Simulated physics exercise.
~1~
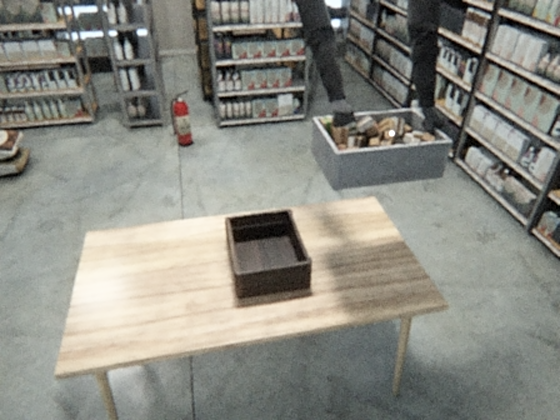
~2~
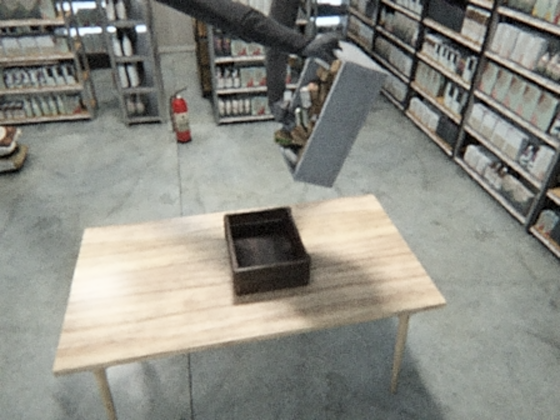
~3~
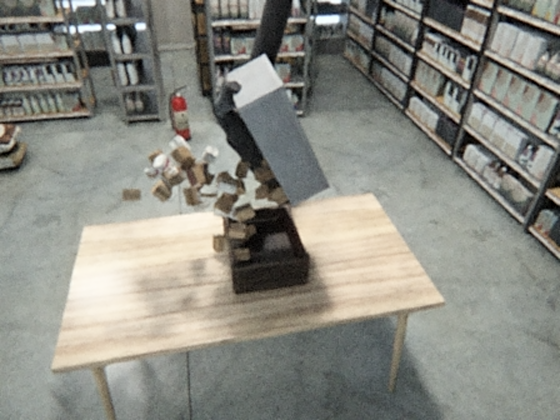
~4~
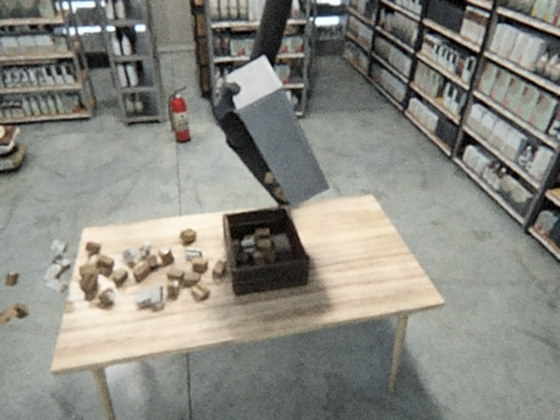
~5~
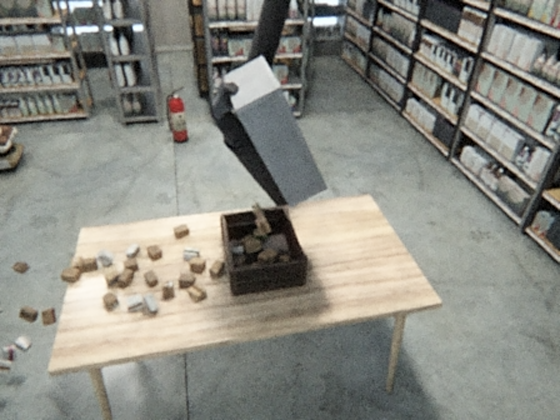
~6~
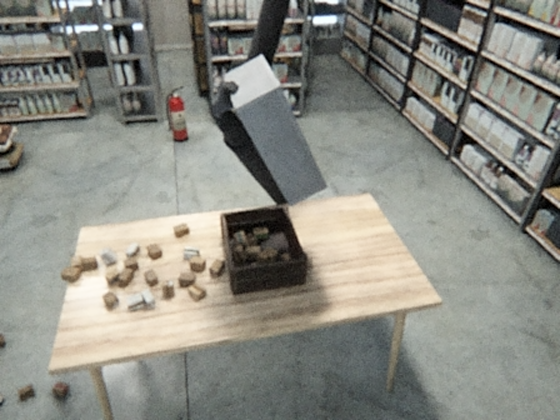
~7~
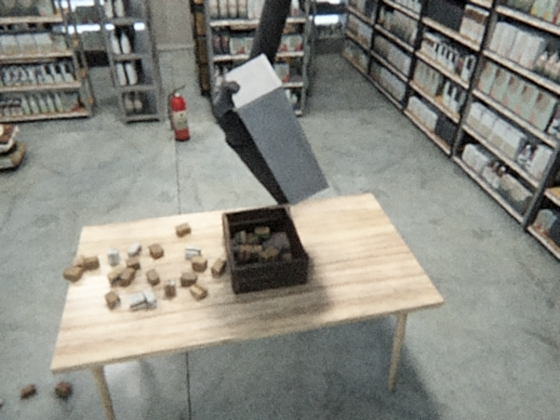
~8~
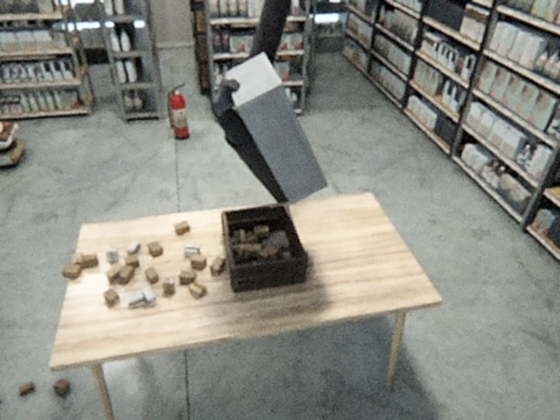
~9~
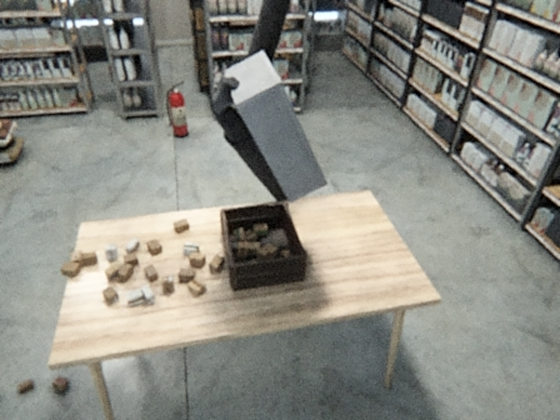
To begin with, a dark mechanical arm holds a grey crate full of small brown and pale blocks beside a wooden table, on which an empty dark wooden tub sits. The arm swings the crate left over the table and tips it steeply. The blocks tumble out in a spray, some dropping into the tub while many fly past it to the left. They scatter across the tabletop, and several go over its left edge to the floor. The last few slide from the crate into the tub. Finally the crate hangs tilted and still, with most of the blocks lying outside the tub.
